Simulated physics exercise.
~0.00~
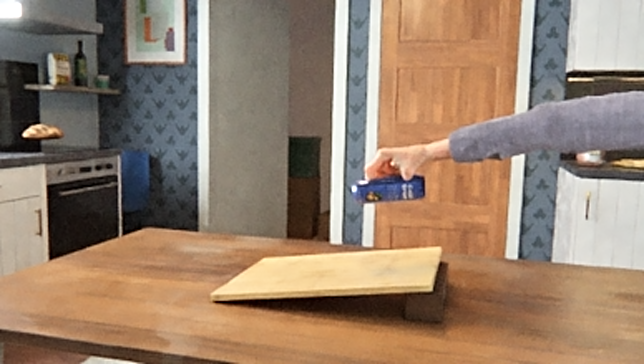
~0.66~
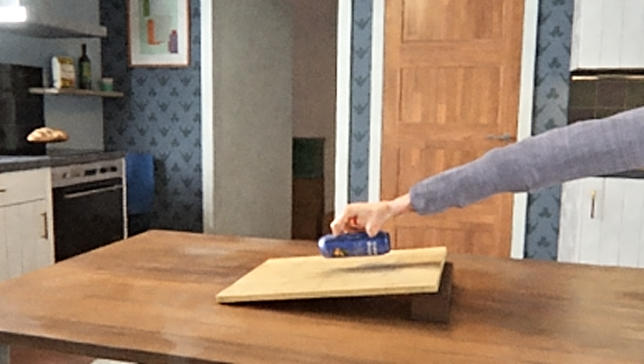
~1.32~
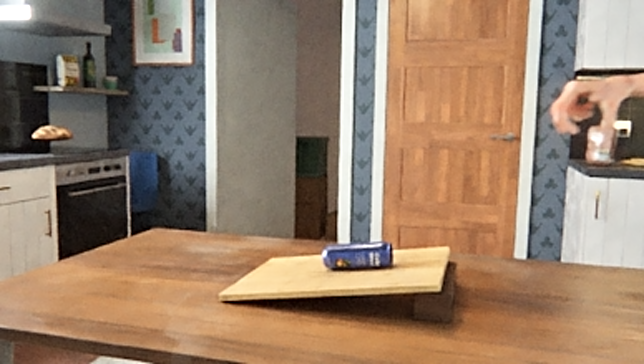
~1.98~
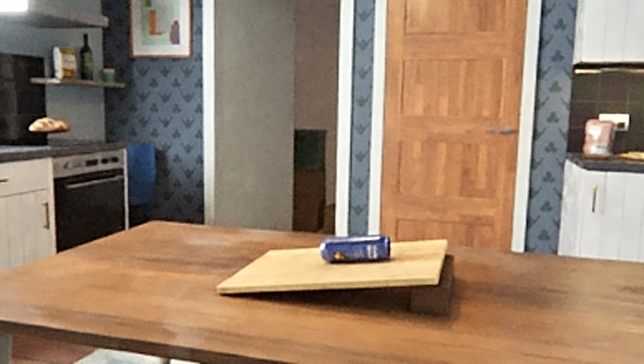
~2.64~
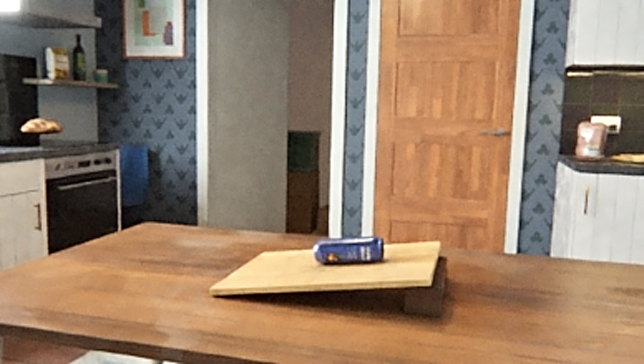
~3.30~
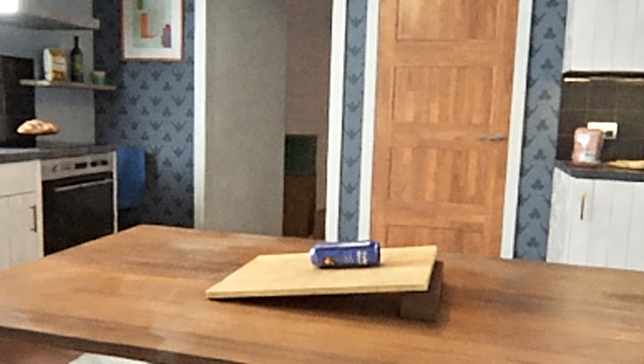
A hand lays a blue can sideways on a tilted board, where it stays.
